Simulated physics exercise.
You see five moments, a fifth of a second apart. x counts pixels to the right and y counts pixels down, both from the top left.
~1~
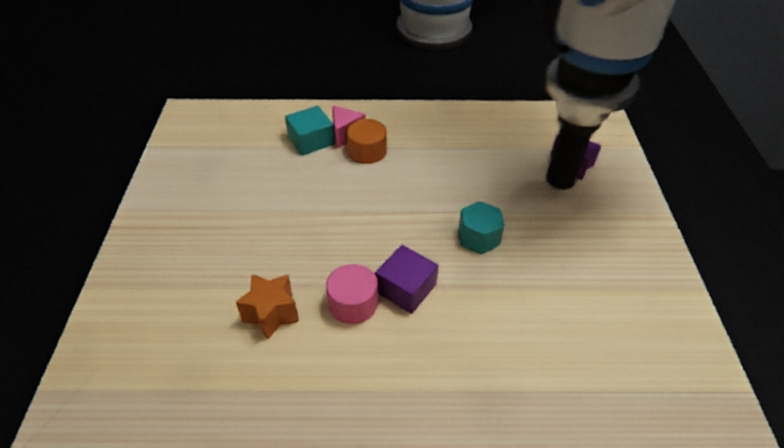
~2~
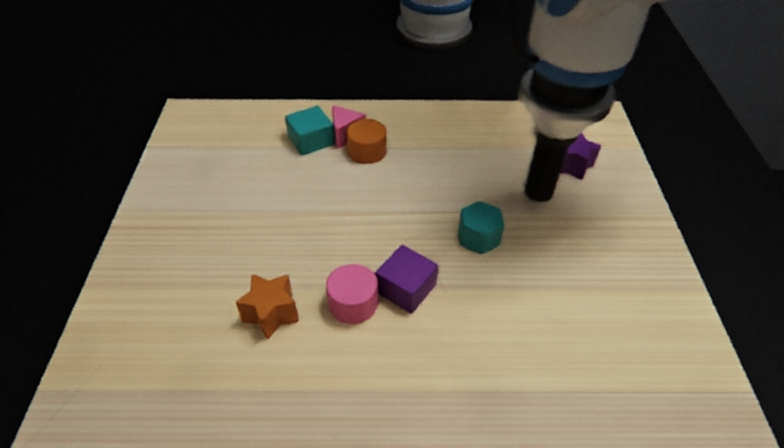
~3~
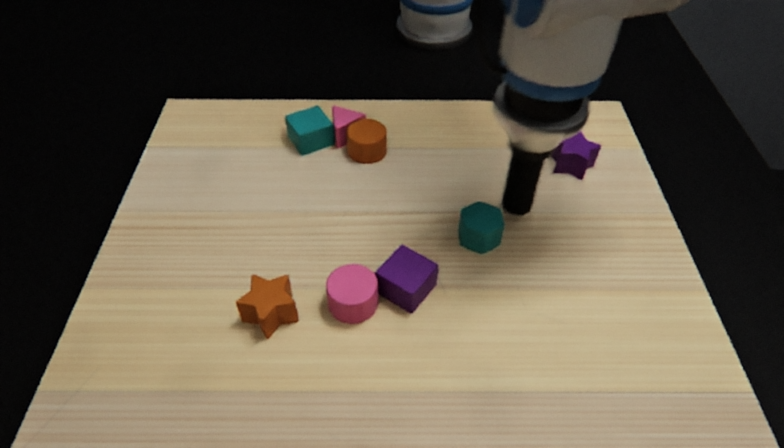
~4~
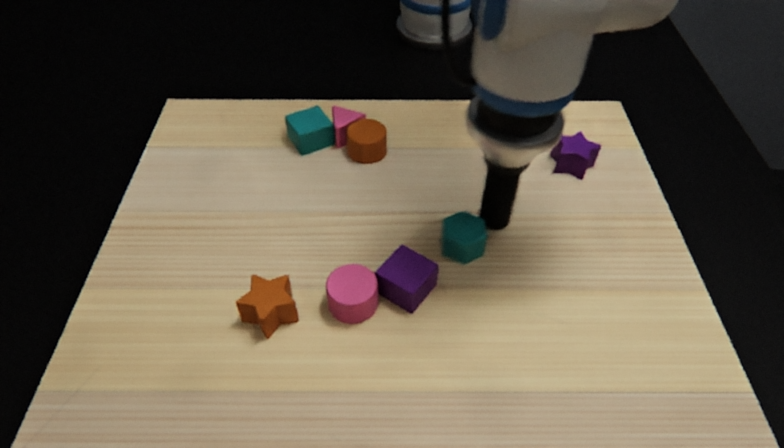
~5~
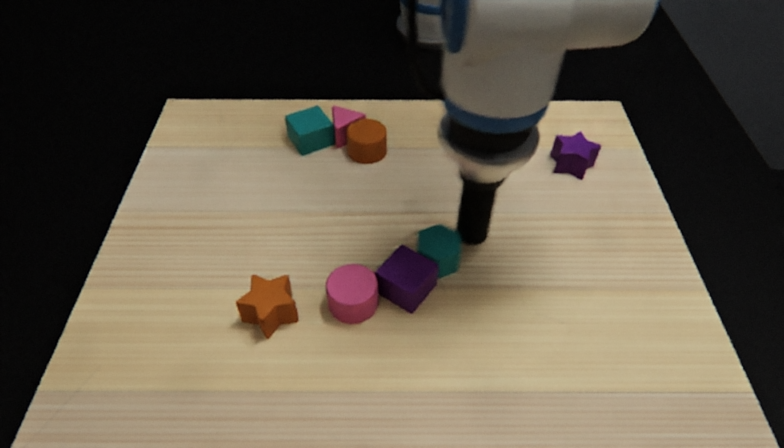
On a light wooden board scattered with colored blocks, a robot arm moved its black rod down and left from near the purple star, then pushed the teal hexagonal block over against the purple cube.
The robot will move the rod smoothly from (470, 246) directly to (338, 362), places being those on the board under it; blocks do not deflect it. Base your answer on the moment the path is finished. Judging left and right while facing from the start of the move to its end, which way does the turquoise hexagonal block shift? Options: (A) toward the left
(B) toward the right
It's B.
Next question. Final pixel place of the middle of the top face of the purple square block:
Most likely (244, 328).
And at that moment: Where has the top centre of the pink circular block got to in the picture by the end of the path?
I'd expect the centre of its top face to be at (188, 331).
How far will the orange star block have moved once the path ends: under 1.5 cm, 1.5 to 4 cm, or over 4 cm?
The largest band: Over 4 cm.
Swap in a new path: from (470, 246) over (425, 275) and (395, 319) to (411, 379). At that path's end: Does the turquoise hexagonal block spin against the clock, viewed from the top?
No.
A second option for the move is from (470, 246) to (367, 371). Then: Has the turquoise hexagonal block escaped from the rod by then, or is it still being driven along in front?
At that point it is off to one side or behind.
The first path, step by step. One third of the way, rod at (430, 269); orange star block at (254, 299), turned 30° clockwise; pink circular block at (300, 307); purple square block at (351, 291), turned 15° clockwise; turquoise hexagonal block at (392, 271), turned 20° clockwise.
Two thirds of the way, rod at (385, 308); orange star block at (208, 300), turned 55° clockwise; pink circular block at (241, 325); purple square block at (294, 309), turned 40° clockwise; turquoise hexagonal block at (343, 304), turned 40° clockwise.
At the end, rod at (336, 351); orange star block at (183, 293), turned 90° clockwise; pink circular block at (188, 331); purple square block at (244, 328), turned 60° clockwise; turquoise hexagonal block at (292, 339), turned 65° clockwise.
